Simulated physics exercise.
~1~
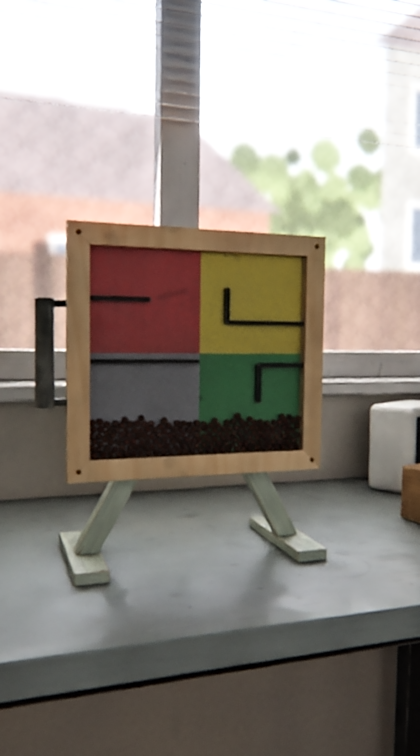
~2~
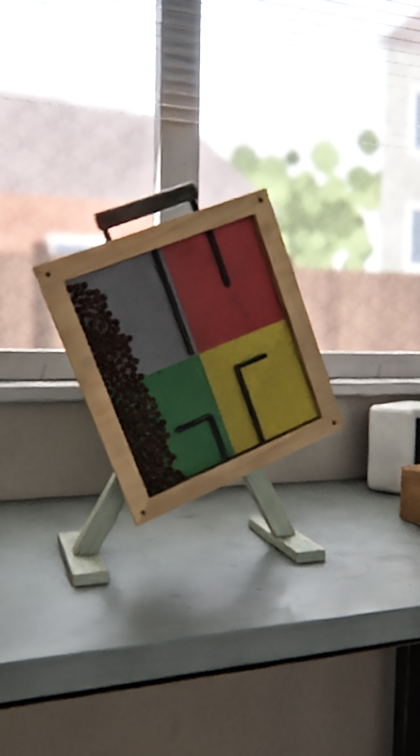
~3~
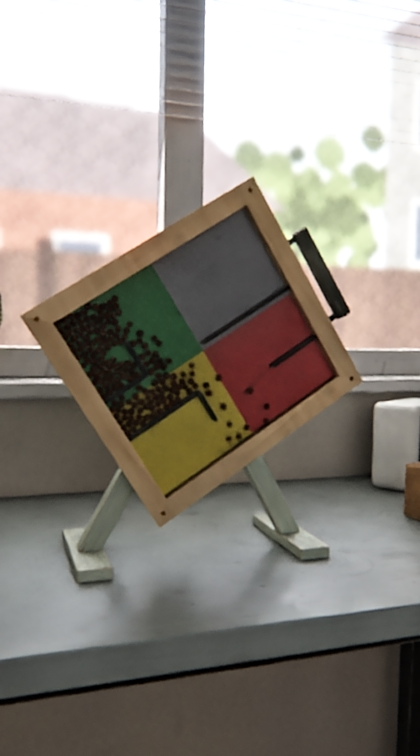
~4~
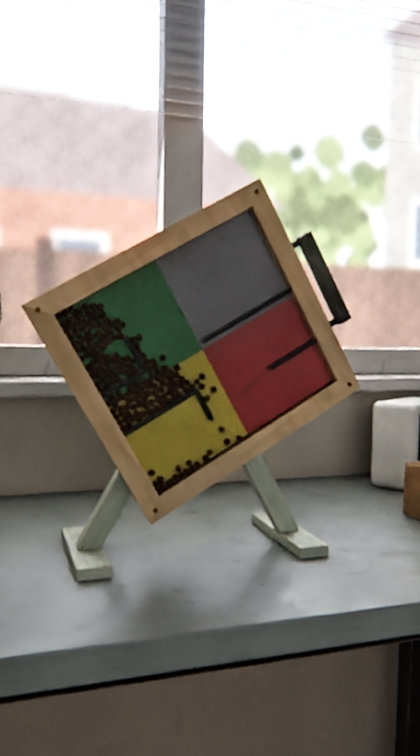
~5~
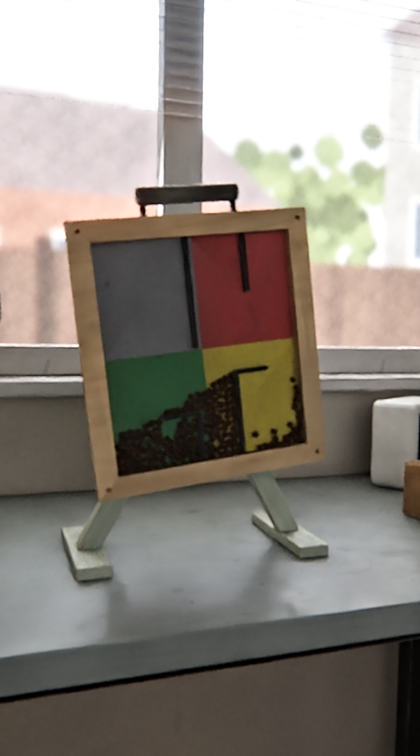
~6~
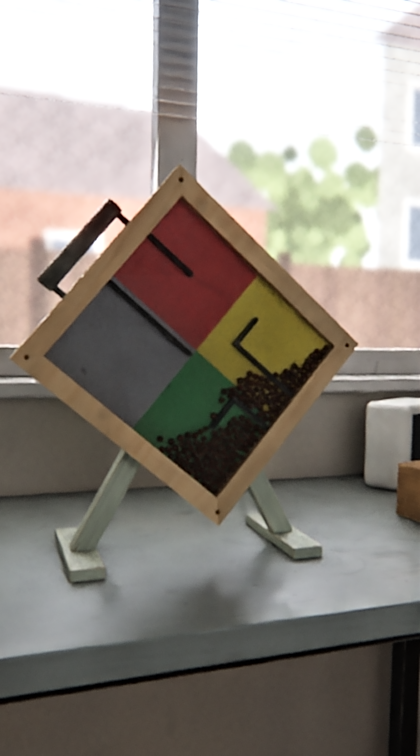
Framed four-colour case turning clockwise on its stand, then swinging partway back, its dark beads tumbling and ending mostly in green.
